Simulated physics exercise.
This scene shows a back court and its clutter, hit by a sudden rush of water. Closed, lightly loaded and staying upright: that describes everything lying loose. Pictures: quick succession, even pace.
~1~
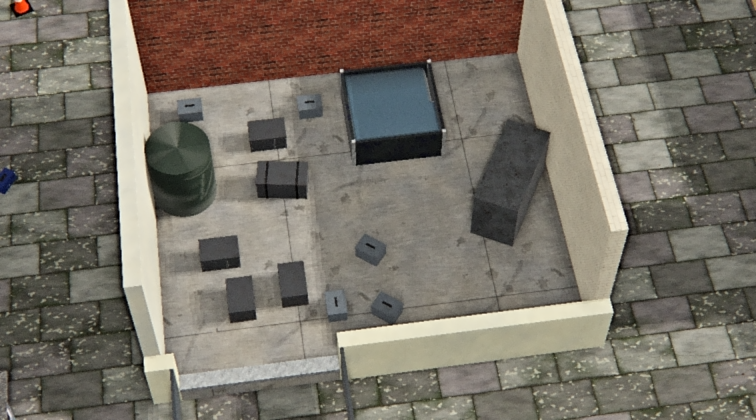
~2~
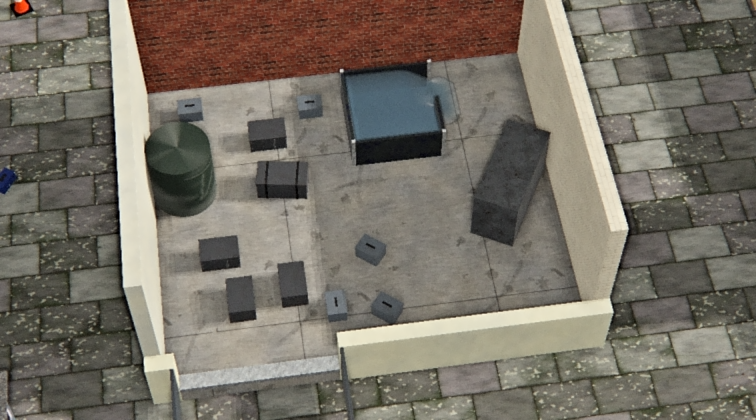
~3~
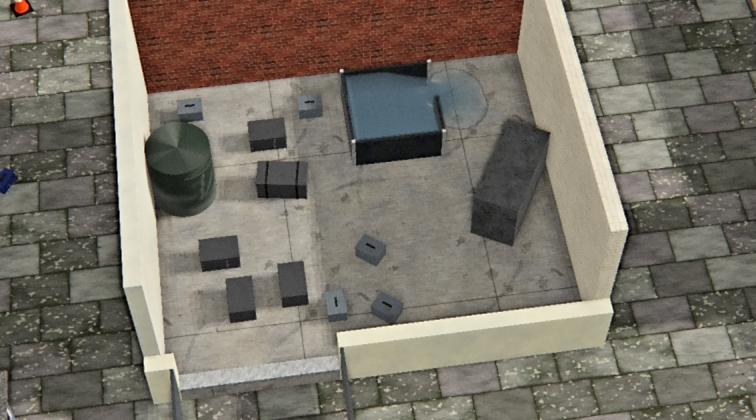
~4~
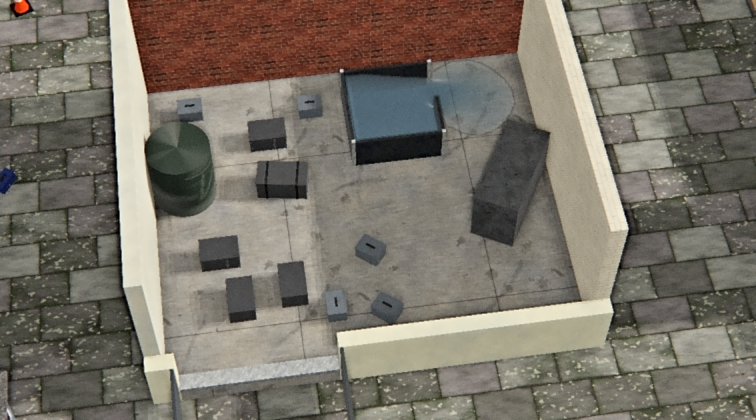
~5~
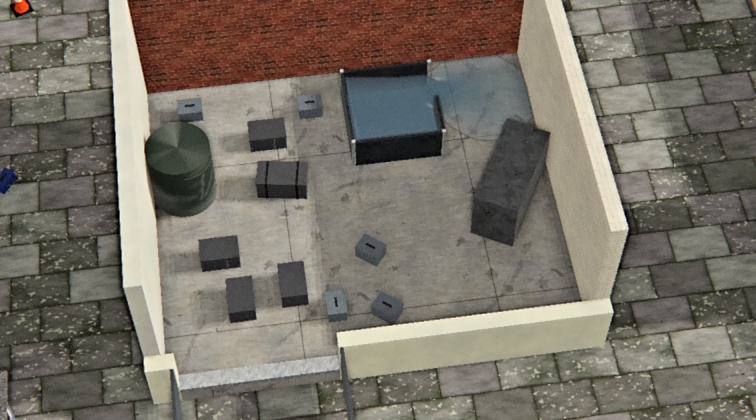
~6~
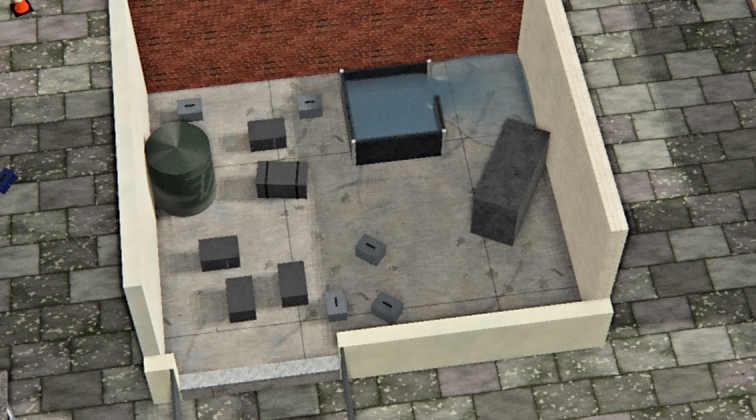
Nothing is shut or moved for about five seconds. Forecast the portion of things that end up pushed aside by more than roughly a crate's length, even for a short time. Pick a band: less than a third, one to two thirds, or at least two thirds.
The fraction is less than a third of them.
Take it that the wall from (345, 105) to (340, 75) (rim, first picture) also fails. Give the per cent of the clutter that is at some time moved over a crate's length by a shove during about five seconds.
About 50 %.
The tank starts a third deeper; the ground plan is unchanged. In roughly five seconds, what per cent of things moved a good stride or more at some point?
0 % or so.
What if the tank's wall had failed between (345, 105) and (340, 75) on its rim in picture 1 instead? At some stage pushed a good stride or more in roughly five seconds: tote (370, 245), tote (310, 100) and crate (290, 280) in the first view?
Falls short, travels that far, falls short.
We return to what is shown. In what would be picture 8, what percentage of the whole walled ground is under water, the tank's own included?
My guess is around 15 per cent.
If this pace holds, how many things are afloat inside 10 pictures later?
Count: 0.
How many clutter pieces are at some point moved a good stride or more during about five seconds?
The figure is 0.
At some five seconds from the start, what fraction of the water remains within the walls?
Around 100 in a hundred.
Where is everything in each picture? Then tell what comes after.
In the first frame, a tote at (336, 302) rests on the ground; a crate at (267, 129) rests on the ground; 0 of 10 have shifted.
In the second frame, a tote at (336, 302), on the bottom; a crate at (267, 129), on the bottom; 0 of 10 have shifted.
In the third frame, a tote at (336, 302) rests on the ground; a crate at (267, 129) rests on the ground; 0 of 10 have shifted.
In the fourth frame, a tote at (336, 302) rests on the ground; a crate at (267, 129), on the bottom; 0 of 10 have shifted.
In the fifth frame, a tote at (336, 302) rests on the ground; a crate at (267, 129), on the bottom; 0 of 10 have shifted.
In the sixth frame, a tote at (336, 302), on the bottom; a crate at (267, 129) rests on the ground; 0 of 10 have shifted.
A moment on, 0 of 10 are well off their spots; 0 afloat.
Next, 0 of 10 are well off their spots; 0 afloat.
Later, 0 of 10 are well off their spots; 0 afloat.
In the end, 0 of 10 are well off their spots, and 0 have been at some point; 0 afloat.
